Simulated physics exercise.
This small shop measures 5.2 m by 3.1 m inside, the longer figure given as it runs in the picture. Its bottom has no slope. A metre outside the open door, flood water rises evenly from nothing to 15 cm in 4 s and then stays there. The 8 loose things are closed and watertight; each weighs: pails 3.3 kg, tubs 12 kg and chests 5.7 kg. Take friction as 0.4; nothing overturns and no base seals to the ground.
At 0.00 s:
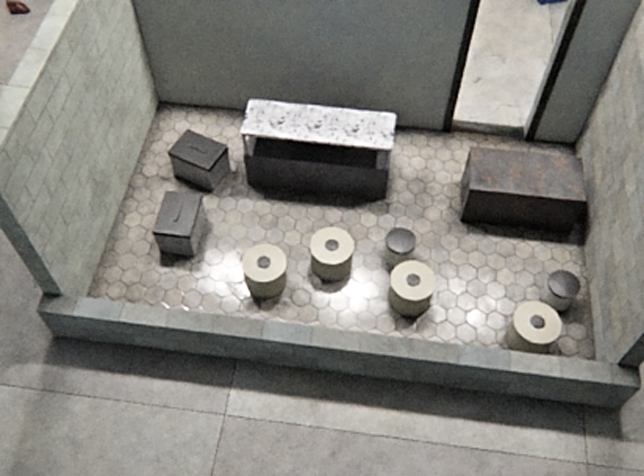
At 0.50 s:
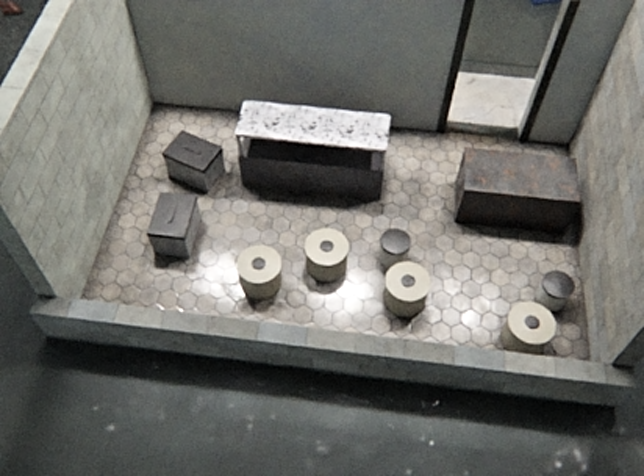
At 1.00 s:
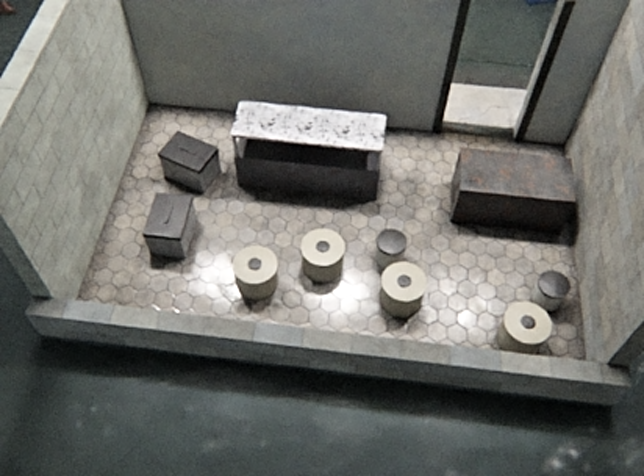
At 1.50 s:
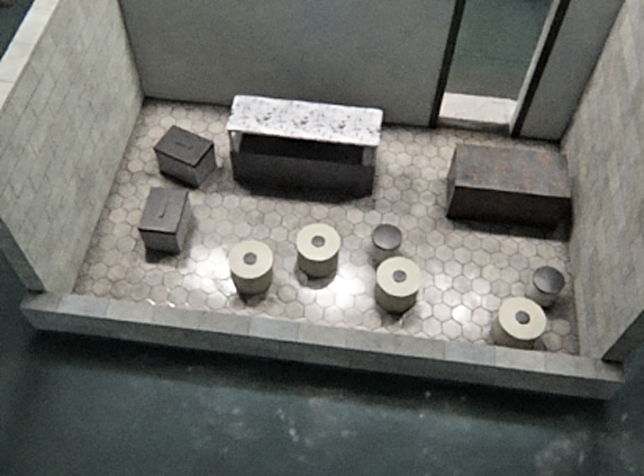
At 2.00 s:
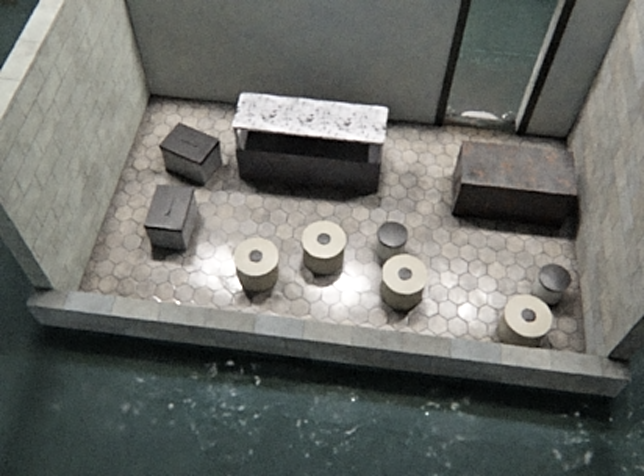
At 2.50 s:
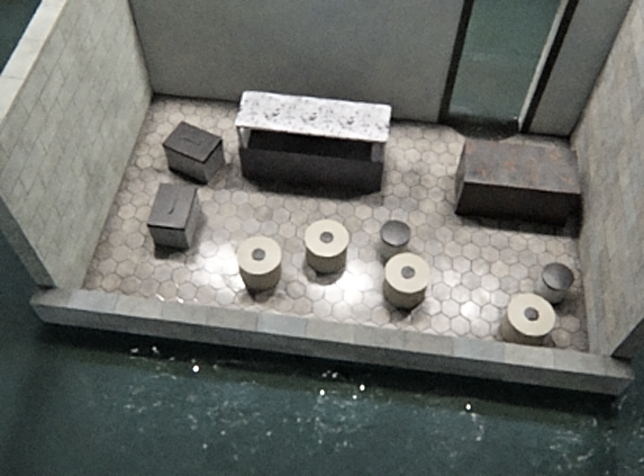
Dark water spreading around a small walled room of chests, pale tubs and pails, covering the doorway sill while the furnishings stay put.
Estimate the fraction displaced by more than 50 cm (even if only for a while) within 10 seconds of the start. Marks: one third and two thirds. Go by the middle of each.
Share: Not even a third.
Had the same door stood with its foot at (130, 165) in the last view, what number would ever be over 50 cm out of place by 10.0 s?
Then 2.
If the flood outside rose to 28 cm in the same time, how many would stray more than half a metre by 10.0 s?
In that case 4 of them.
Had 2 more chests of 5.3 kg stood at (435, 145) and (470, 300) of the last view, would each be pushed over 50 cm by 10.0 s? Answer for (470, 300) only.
It is less.
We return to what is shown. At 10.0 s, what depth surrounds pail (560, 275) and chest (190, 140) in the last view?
About 5 and 2 cm.
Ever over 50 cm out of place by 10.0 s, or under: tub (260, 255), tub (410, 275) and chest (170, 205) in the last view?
In turn: Less, under, under.
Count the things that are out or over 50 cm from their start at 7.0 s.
0 of them.
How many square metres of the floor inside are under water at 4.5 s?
About 2.5 m2.
After 3.5 s 0 of 8 are over 50 cm from their spots; 0 afloat.
After 4.5 s 0 of 8 are over 50 cm from their spots; 0 afloat.
After 7.0 s 0 of 8 are over 50 cm from their spots; 0 afloat.
After 10.0 s 1 of 8 are over 50 cm from their spots, and 1 have been at some point; 1 afloat.
